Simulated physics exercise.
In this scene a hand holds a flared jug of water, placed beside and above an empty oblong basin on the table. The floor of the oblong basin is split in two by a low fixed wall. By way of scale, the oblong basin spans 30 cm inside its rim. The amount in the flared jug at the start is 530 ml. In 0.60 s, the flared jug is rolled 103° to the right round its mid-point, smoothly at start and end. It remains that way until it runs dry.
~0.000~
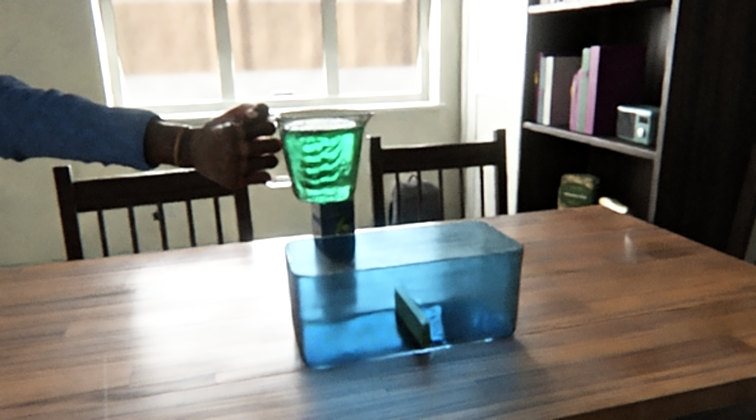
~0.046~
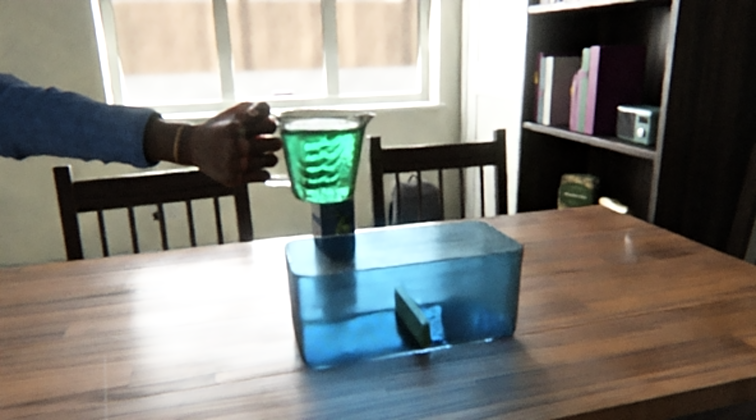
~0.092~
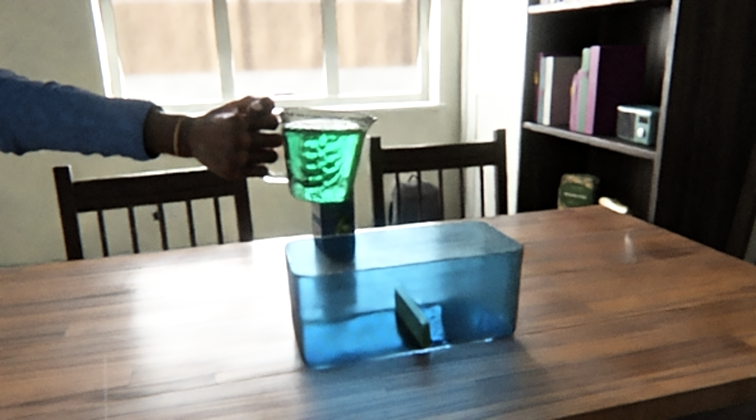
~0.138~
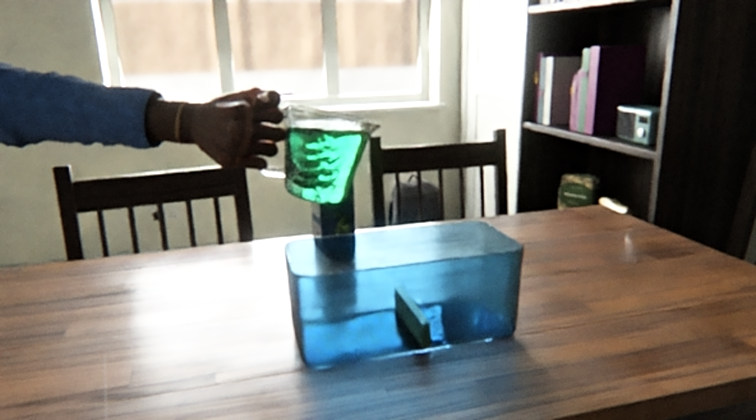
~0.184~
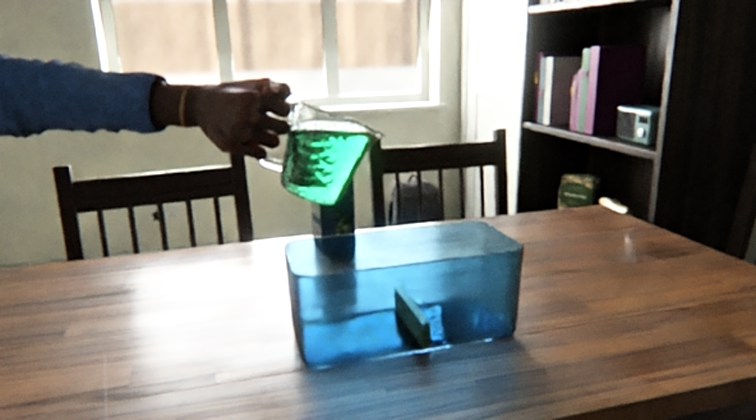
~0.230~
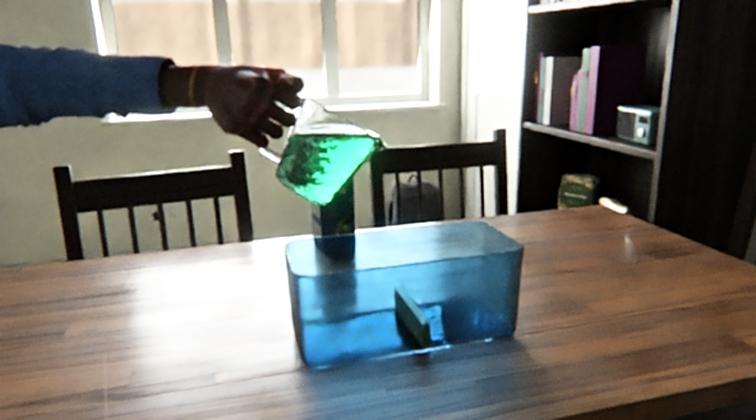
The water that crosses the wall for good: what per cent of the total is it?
It is about 66 per cent of the total.
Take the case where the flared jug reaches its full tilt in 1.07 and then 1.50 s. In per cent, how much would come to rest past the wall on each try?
I'd say 80 percent on the first go, 80 percent on the next.
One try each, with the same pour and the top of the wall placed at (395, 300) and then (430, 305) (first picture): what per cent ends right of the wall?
Respectively 95 and 25 %.
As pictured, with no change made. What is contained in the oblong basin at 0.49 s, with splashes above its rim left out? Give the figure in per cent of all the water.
About 26%.
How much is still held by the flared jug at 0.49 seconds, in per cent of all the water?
Roughly 44 percent.
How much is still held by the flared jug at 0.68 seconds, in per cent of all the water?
Around 7 in a hundred.
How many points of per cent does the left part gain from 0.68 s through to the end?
Close to 9% of the whole.
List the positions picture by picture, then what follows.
Tilt 0°; pouring edge (374, 112); surface from (280, 128) to (360, 123); the oblong basin's rim runs from (289, 260) to (503, 235); the wall's top is at (411, 304), in the first frame.
Tilt 2°; pouring edge (375, 113); surface from (281, 127) to (361, 124), in the second frame.
Tilt 6°; pouring edge (377, 118); surface from (283, 125) to (363, 126), in the third frame.
Tilt 13°; pouring edge (381, 125); surface from (286, 126) to (367, 127), in the fourth frame.
Tilt 22°; pouring edge (385, 134); surface from (290, 129) to (373, 130), in the fifth frame.
Tilt 33°; pouring edge (386, 147); surface from (289, 139) to (378, 140); 1 per cent is over the edge, in the sixth frame.
By 0.49 s the tilt is 95° and 44 per cent is still to pour, 2 is left of the wall and 25 right of it.
By 0.68 s the tilt is 103° and 7 per cent is still to pour, 23 is left of the wall and 59 right of it.
By 0.88 s the tilt is 103° and 0 per cent is still to pour, 31 is left of the wall and 67 right of it.
By 1.10 s the tilt is 103° and 0 per cent is still to pour, 32 is left of the wall and 66 right of it.
At rest 32 per cent lies left of the wall, 66 right of it and 2 outside.
